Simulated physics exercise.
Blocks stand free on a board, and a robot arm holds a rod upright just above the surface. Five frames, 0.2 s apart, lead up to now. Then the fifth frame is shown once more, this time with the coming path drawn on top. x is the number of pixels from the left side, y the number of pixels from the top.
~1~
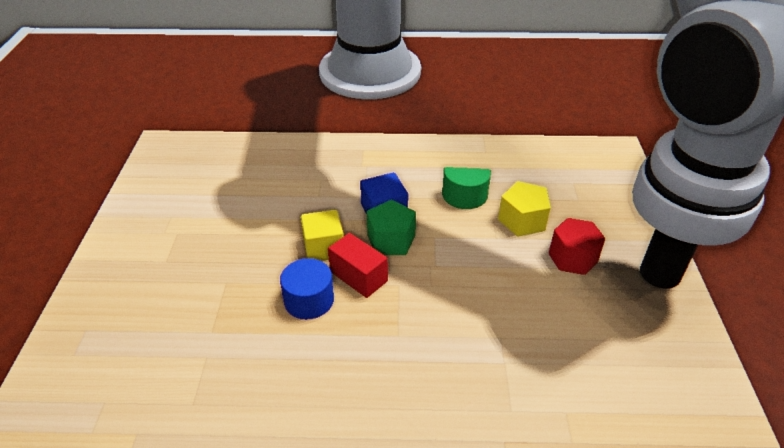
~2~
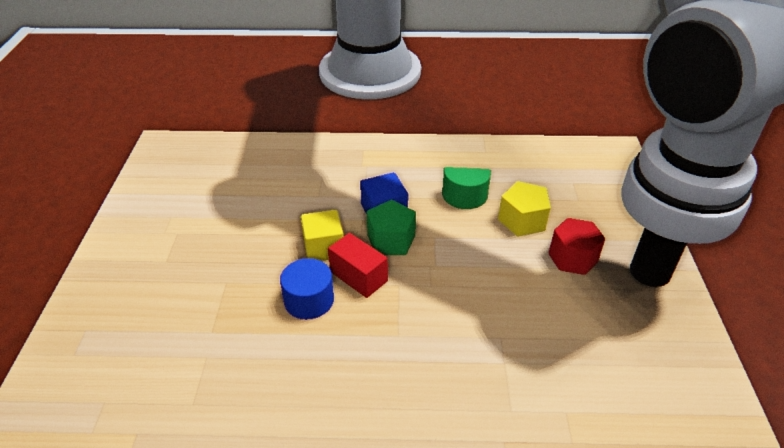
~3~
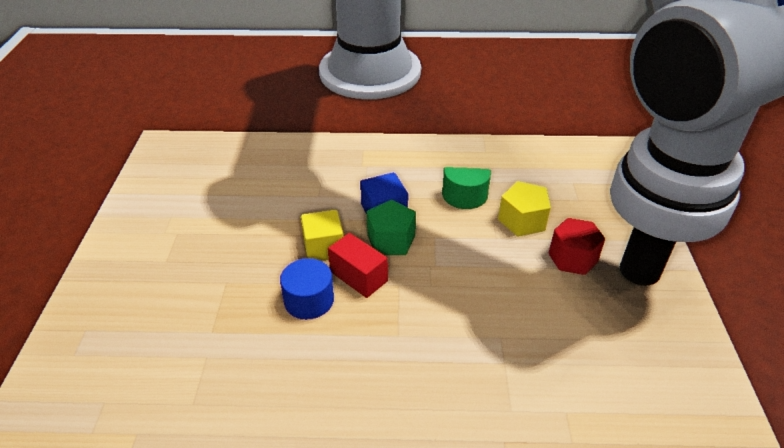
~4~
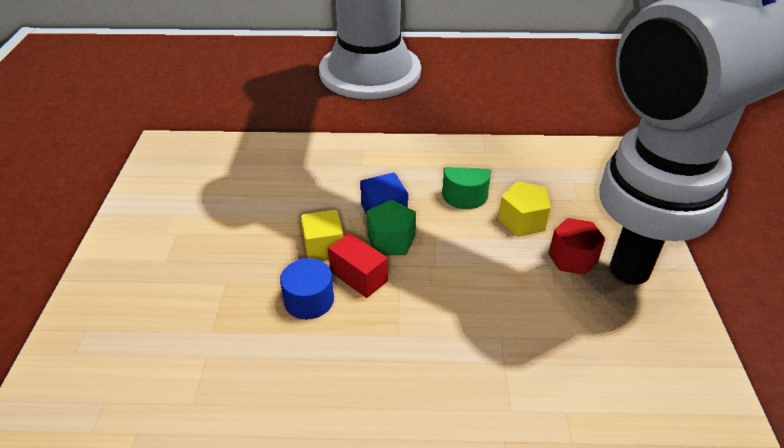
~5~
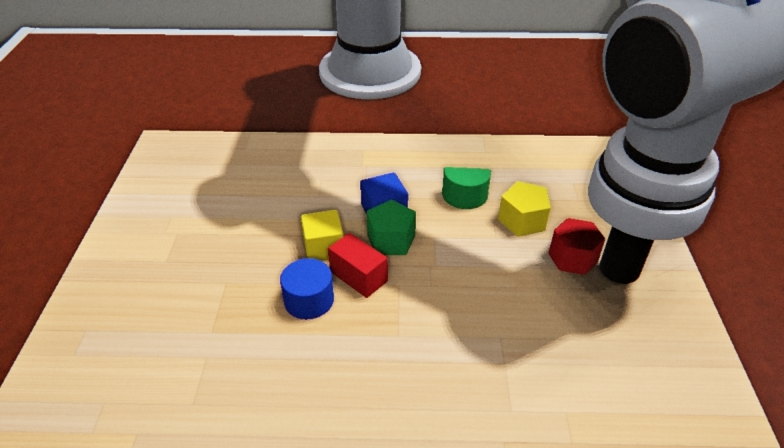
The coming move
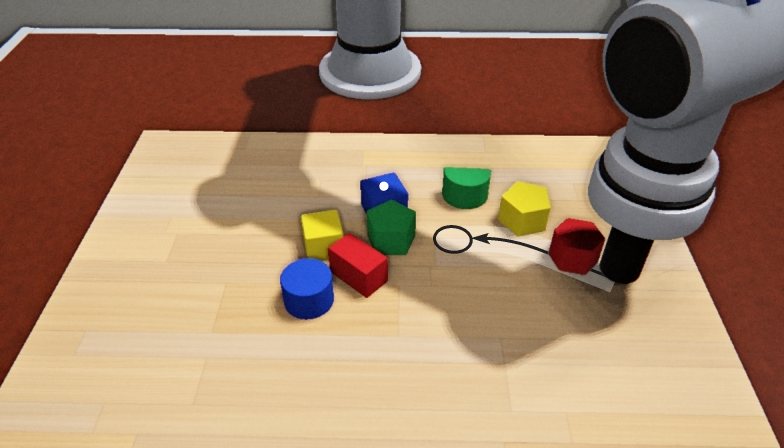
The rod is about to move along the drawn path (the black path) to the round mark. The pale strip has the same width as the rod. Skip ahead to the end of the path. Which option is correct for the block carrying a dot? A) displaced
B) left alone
The correct letter is B.
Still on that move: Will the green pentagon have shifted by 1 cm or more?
It seems not.
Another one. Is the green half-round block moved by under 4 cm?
That would be a yes.
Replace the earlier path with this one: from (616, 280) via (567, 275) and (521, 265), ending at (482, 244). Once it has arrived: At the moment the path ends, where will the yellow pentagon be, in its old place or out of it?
That block moves.
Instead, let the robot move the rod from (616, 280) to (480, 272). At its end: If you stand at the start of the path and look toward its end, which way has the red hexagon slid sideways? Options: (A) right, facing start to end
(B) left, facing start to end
The correct letter is A.
The drawn path runs from (616, 280) via (560, 258) and (507, 241), ending at (453, 239); the dot is on the blue four-sided block.
What follows on the original path. One third of the way, rod (563, 248); yellow pentagon (512, 185); red hexagon (536, 210), turned 25° clockwise.
Two thirds of the way, rod (508, 231); green half-round block (456, 167), turned 45° anticlockwise; yellow pentagon (496, 164), turned 30° clockwise; red hexagon (494, 190), turned 60° clockwise.
At the end, rod (454, 229); blue four-sided block not moved; green pentagon not moved; green half-round block (455, 165), turned 45° anticlockwise; yellow pentagon (496, 163), turned 35° clockwise; red hexagon (475, 188), turned 100° clockwise.
